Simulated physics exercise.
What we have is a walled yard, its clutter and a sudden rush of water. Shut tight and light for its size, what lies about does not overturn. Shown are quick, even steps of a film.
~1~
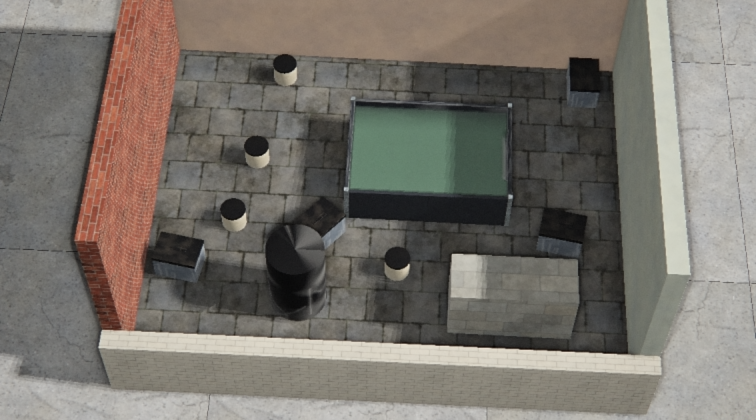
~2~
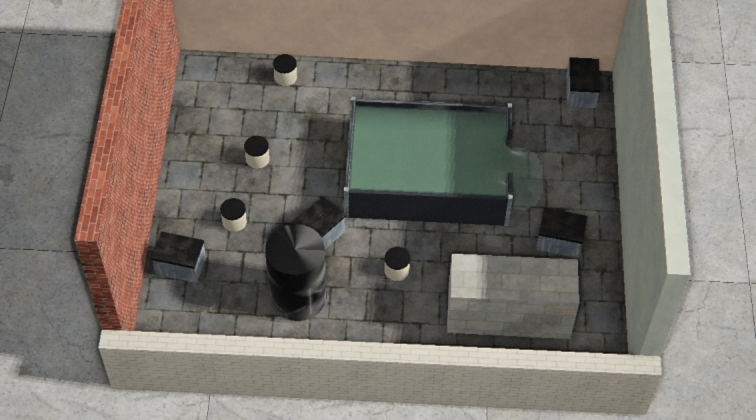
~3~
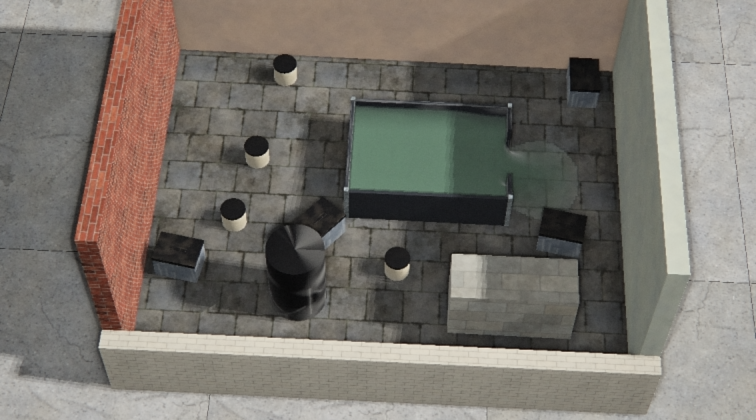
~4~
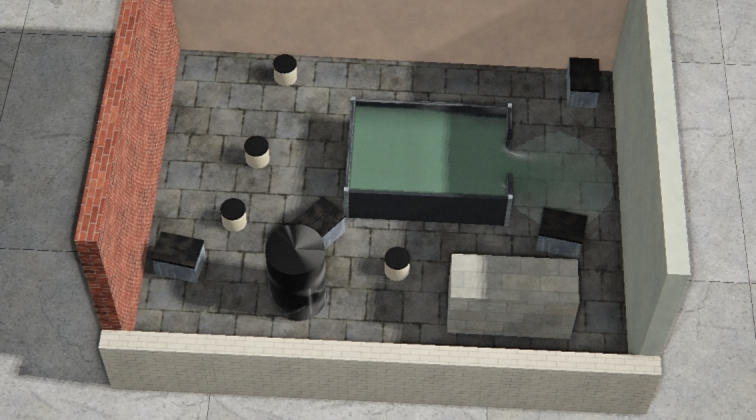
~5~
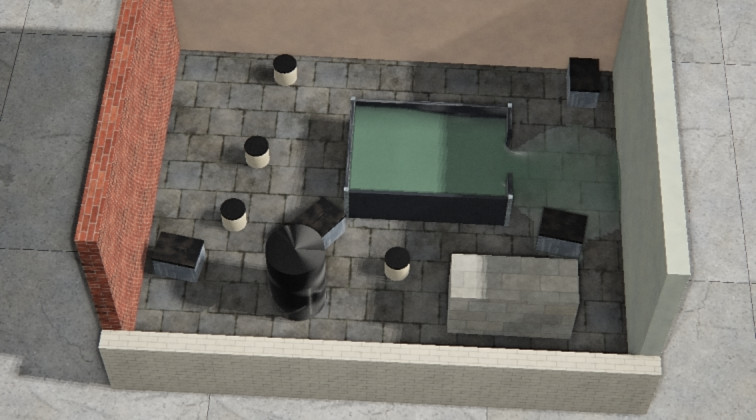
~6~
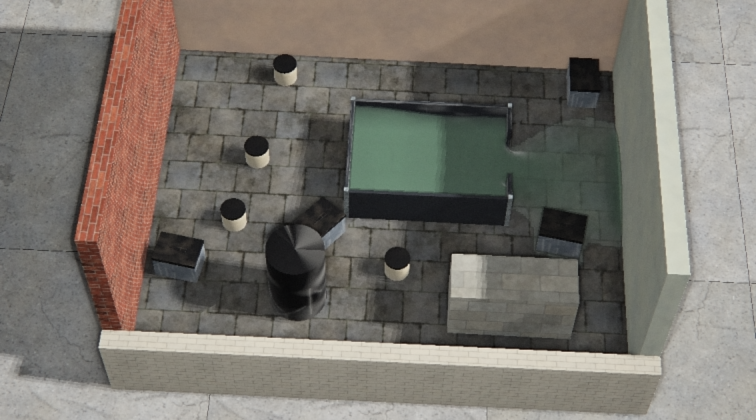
Green water pours from an opening in the right side of a dark-walled tank, spreading in a widening fan across the paved yard to the pale right wall, while the surrounding blocks and small cylinders stay still.
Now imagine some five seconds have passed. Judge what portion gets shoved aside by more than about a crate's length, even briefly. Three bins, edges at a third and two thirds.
It is a small minority below a third.
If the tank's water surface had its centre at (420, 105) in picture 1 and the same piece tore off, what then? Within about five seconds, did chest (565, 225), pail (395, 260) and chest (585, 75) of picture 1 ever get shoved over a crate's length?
Result per object - went far, stayed close, went far.
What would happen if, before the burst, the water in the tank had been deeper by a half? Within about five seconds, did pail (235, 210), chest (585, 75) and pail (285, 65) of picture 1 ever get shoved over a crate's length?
Note, in sequence: Within that / past that mark / past that mark.
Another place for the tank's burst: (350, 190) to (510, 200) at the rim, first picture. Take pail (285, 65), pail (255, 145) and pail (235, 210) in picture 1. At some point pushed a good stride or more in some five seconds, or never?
Outcome by item - short of that distance / short of that distance / short of that distance.
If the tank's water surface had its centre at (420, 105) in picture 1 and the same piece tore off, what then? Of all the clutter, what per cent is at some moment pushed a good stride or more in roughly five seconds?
I make it 20 per cent.
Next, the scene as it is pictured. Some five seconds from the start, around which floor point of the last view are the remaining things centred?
On the floor of the last picture, roughly (316, 196).
A moment on, 0 of 8 are well off their spots; 0 afloat.
Next, 1 of 8 are well off their spots; 0 afloat.
Later, 2 of 8 are well off their spots; 1 afloat.
In the end, 2 of 8 are well off their spots, and 2 have been at some point; 0 afloat.
